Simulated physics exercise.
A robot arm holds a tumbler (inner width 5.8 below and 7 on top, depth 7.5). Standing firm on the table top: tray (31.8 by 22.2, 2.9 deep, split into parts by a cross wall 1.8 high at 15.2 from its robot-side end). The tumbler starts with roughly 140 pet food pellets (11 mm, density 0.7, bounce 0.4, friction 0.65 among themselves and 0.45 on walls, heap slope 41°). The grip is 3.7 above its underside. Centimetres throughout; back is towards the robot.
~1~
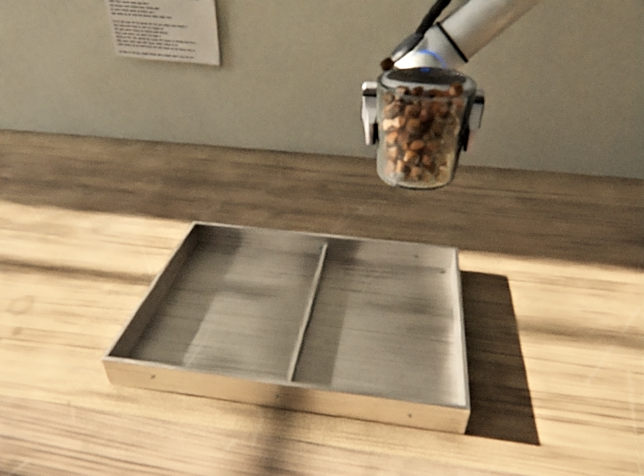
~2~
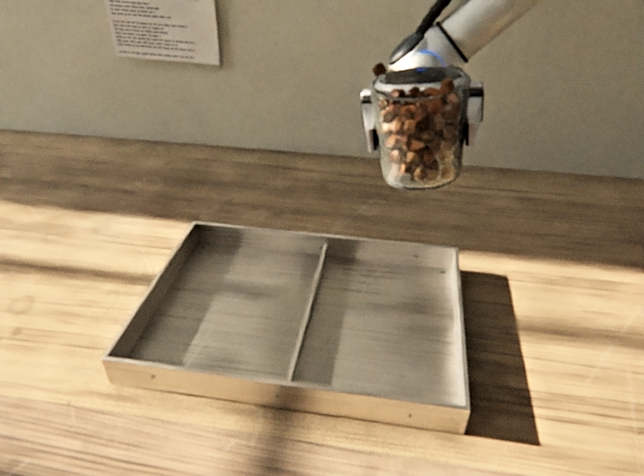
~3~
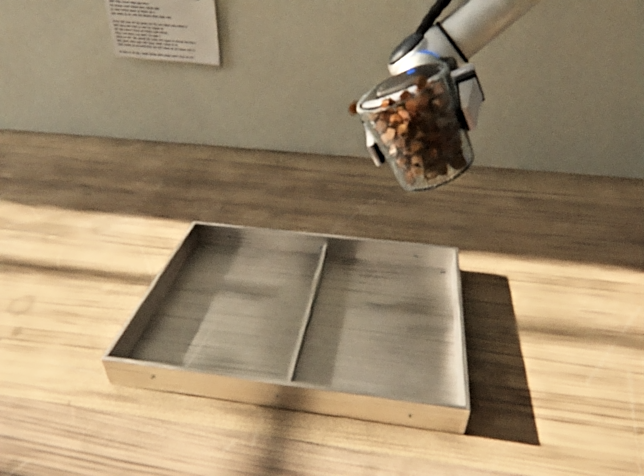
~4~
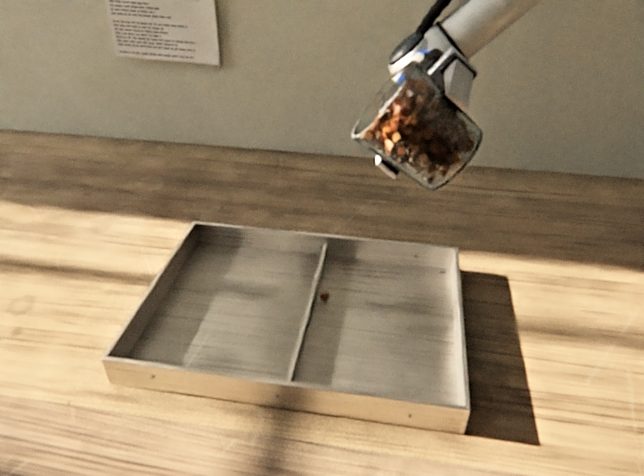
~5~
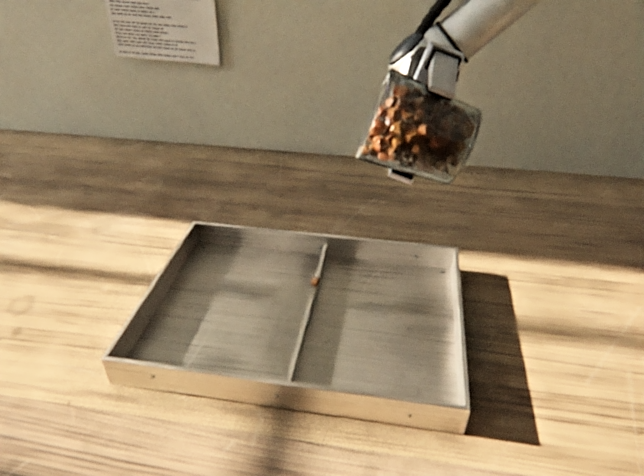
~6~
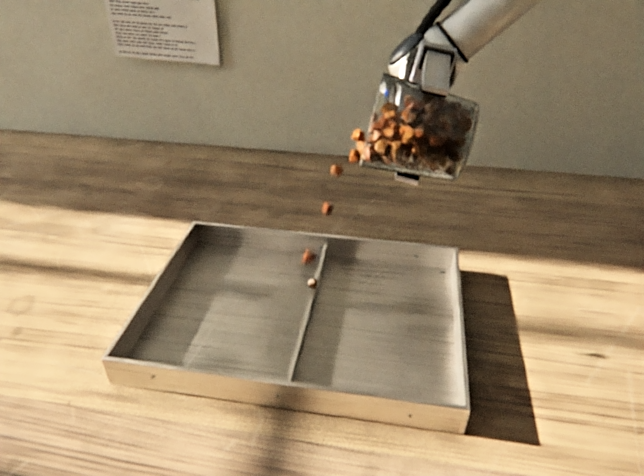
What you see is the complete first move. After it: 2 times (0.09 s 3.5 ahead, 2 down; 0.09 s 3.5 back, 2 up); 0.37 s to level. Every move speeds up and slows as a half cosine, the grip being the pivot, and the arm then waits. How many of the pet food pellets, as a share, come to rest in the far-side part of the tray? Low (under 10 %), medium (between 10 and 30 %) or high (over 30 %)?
A high share, over 30 %, ends in the far-side part of the tray.
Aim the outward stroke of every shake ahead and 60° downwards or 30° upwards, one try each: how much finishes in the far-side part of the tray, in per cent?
About 25 and 95 per cent.
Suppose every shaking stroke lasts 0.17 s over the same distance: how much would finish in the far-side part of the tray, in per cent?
Then about 15 per cent.
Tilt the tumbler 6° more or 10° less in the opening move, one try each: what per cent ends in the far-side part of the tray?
About 50 and 25 per cent.
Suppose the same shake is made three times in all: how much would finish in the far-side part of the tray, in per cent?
In that case some 45 per cent.
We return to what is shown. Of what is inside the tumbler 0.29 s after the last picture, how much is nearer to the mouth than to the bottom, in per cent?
About 55 per cent.
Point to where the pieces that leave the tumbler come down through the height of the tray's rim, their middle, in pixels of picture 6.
Near (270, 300).
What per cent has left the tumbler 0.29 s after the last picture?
About 35 per cent by then.
Then, 0.29 s later, tilted 80° forward, highest piece 22 above the table; 93 in the tumbler, 22 in the far-side part, 5 in the robot-side part, 20 in flight or on a rim.
Then, 0.58 s later, tilted 27° forward, highest piece 25 above the table; 72 in the tumbler, 53 in the far-side part, 14 in the robot-side part, 1 in flight or on a rim.
Then, 0.93 s later, level, highest piece 24 above the table; 72 in the tumbler, 54 in the far-side part, 14 in the robot-side part.
Then, 1.98 s later, level, highest piece 24 above the table; 72 in the tumbler, 54 in the far-side part, 14 in the robot-side part.
At rest, 72 in the tumbler, 54 in the far-side part, 14 in the robot-side part. That is 39 % in the far-side part of the tray.
